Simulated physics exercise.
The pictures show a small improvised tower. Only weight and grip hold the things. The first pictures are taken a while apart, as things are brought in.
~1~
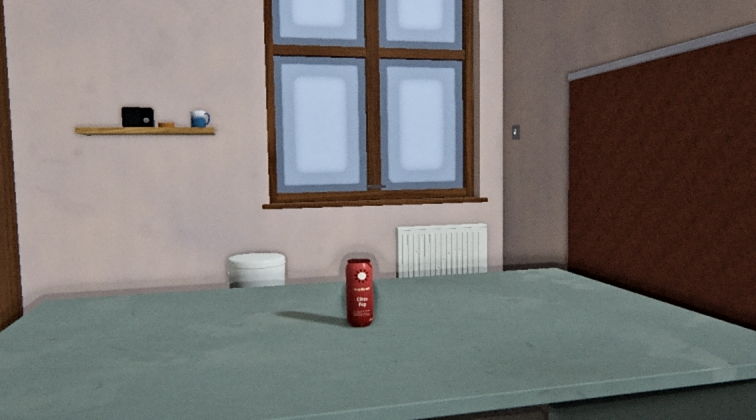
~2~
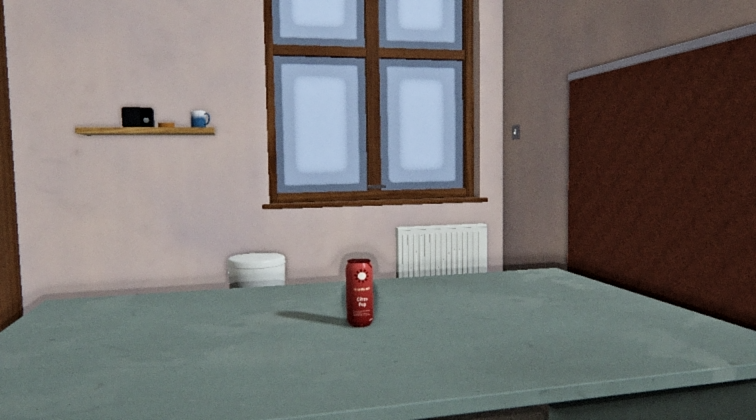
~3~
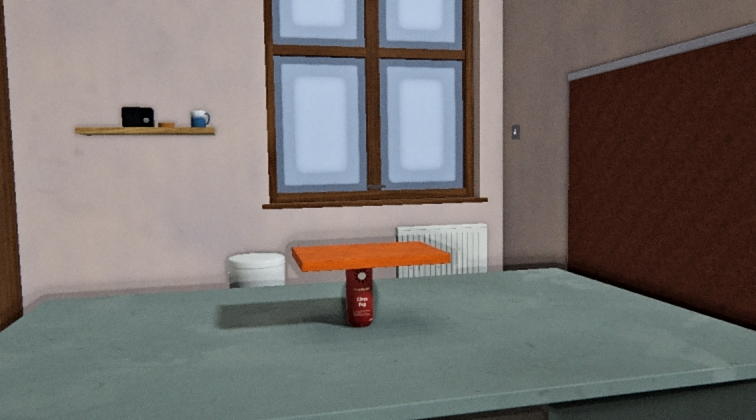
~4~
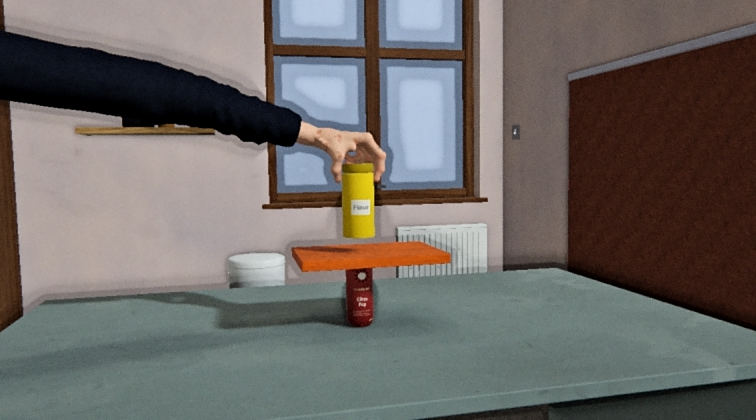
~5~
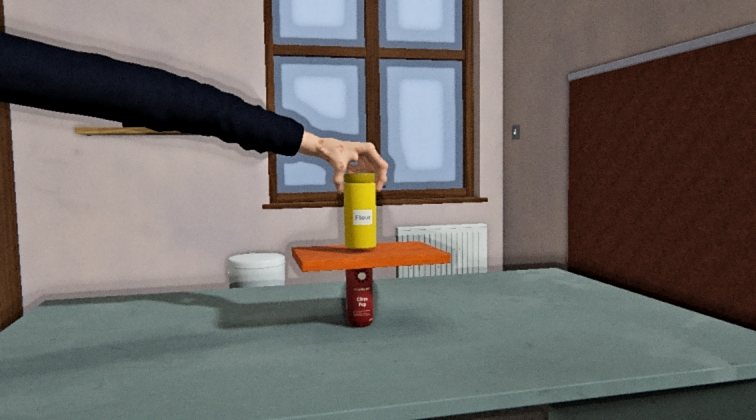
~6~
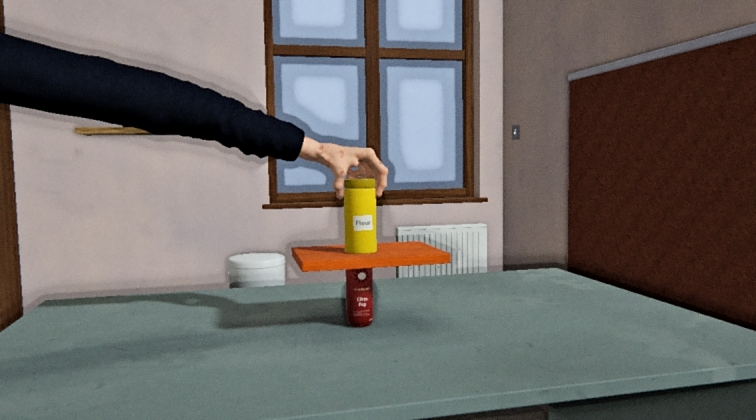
A hand lowering a yellow jar onto an orange board resting across a red can on a green table.
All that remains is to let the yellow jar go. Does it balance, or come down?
It keeps its balance.
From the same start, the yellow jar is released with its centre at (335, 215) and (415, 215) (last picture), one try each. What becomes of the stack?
First try: It keeps its balance; second try: It gives way.
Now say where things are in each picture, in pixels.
The last thing is not in view yet, in the first frame.
The last thing is not in view yet, in the second frame.
The last thing is not in view yet; orange board (367, 255), in the third frame.
On its way; yellow jar (358, 200); orange board (367, 255), in the fourth frame.
On its way; yellow jar (360, 210); orange board (367, 255), in the fifth frame.
In place under the hand; yellow jar (360, 215); orange board (367, 255), in the sixth frame.
Then, 0.20 s past the last view, nothing moves.
Then, 0.40 s past the last view, yellow jar resting near (360, 216).
Finally, all 3 still in place. Final places as the last picture's camera would see them, yellow jar near (360, 216). The stack holds.
